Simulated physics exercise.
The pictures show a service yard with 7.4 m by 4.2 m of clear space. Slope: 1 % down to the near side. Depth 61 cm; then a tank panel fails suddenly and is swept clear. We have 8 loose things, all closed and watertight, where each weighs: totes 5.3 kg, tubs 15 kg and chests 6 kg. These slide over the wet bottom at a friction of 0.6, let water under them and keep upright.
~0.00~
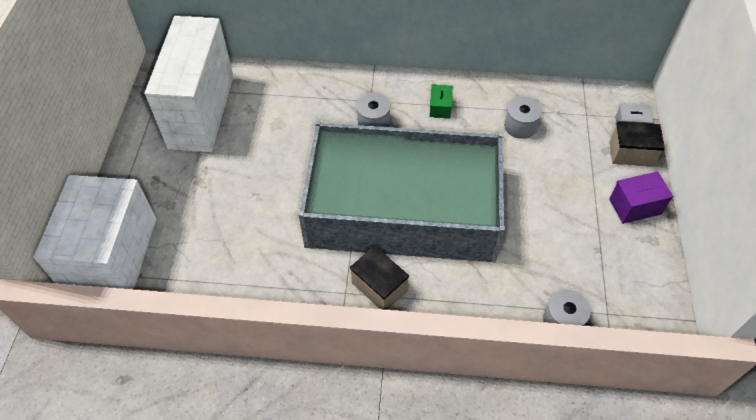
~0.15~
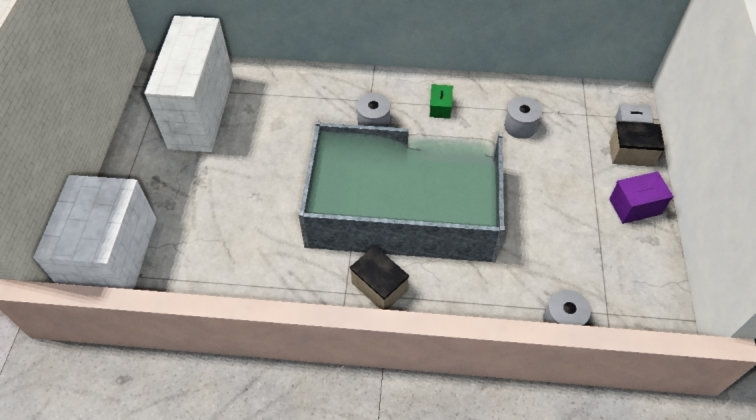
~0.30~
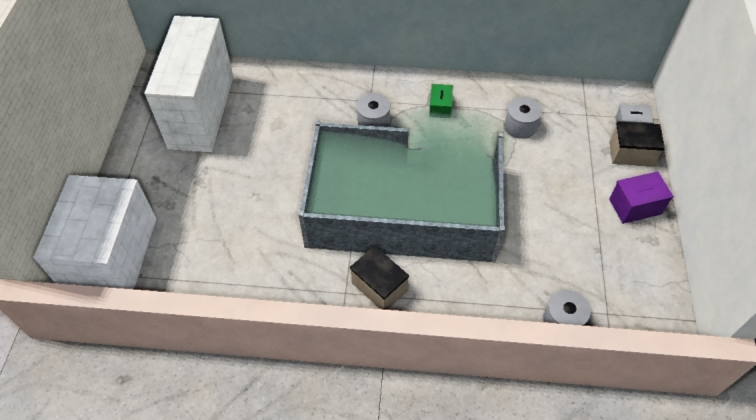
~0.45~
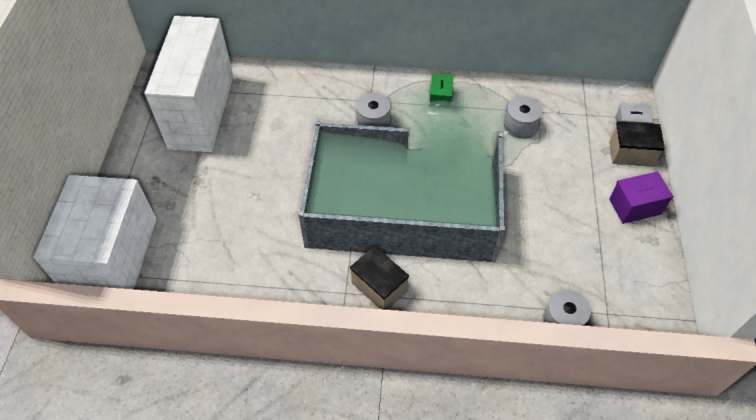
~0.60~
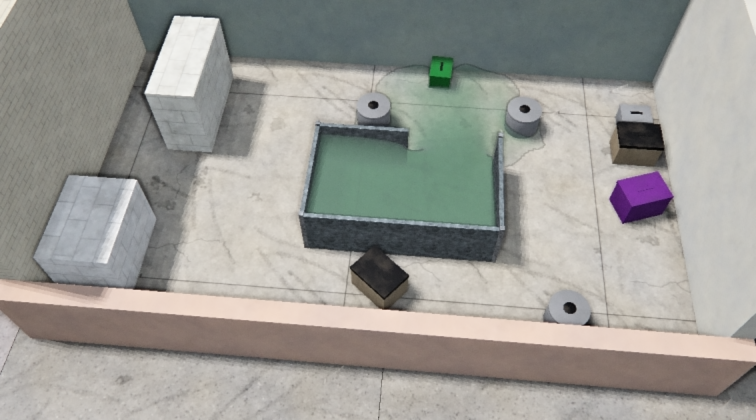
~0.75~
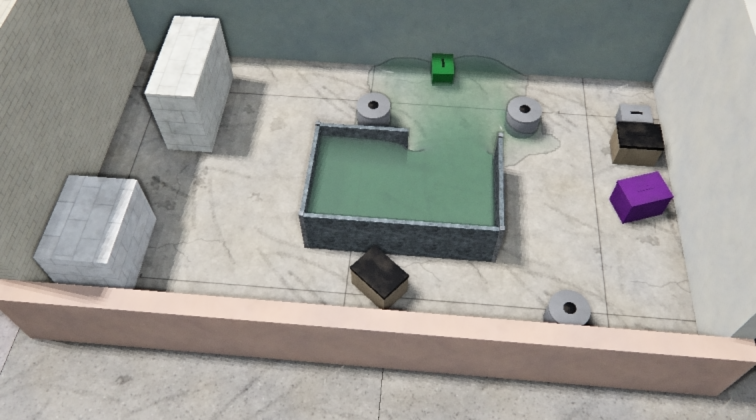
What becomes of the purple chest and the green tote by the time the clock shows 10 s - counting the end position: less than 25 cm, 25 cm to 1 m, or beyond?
Here's what I'd expect: The purple chest is pushed a long way while the green tote is pushed a long way.
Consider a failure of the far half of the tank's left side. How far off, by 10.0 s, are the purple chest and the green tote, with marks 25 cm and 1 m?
Note: Purple chest shifted modestly, green tote shifted modestly.
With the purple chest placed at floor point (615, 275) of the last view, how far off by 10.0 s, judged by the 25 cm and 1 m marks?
What happens is that it covers a big distance.
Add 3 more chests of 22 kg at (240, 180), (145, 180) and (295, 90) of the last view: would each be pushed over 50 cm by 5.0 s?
One by one: Below the mark, below the mark, beyond the mark.
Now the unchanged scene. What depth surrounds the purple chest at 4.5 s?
Depth: About 8 cm.
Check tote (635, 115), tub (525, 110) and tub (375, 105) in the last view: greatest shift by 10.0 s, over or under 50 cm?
Results in listed order: Exceeds / exceeds / falls short.
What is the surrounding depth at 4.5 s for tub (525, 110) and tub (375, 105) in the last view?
Roughly 5 and 4 cm.
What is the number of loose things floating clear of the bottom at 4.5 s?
Then: 3.
After 2.0 s the purple chest is near (645, 188), 0.0 m from its start, aground; the green tote is near (376, 61), 1.0 m from its start, afloat; 2 afloat.
After 4.5 s the purple chest is near (593, 292), 1.7 m from its start, afloat; the green tote is near (214, 188), 3.3 m from its start, aground; 3 afloat.
After 7.0 s the purple chest is near (529, 216), 1.5 m from its start, afloat; the green tote is near (208, 258), 3.8 m from its start, afloat; 5 afloat.
After 10.0 s the purple chest is near (528, 137), 1.5 m from its start, afloat; the green tote is near (188, 275), 4.1 m from its start, afloat; 6 afloat.
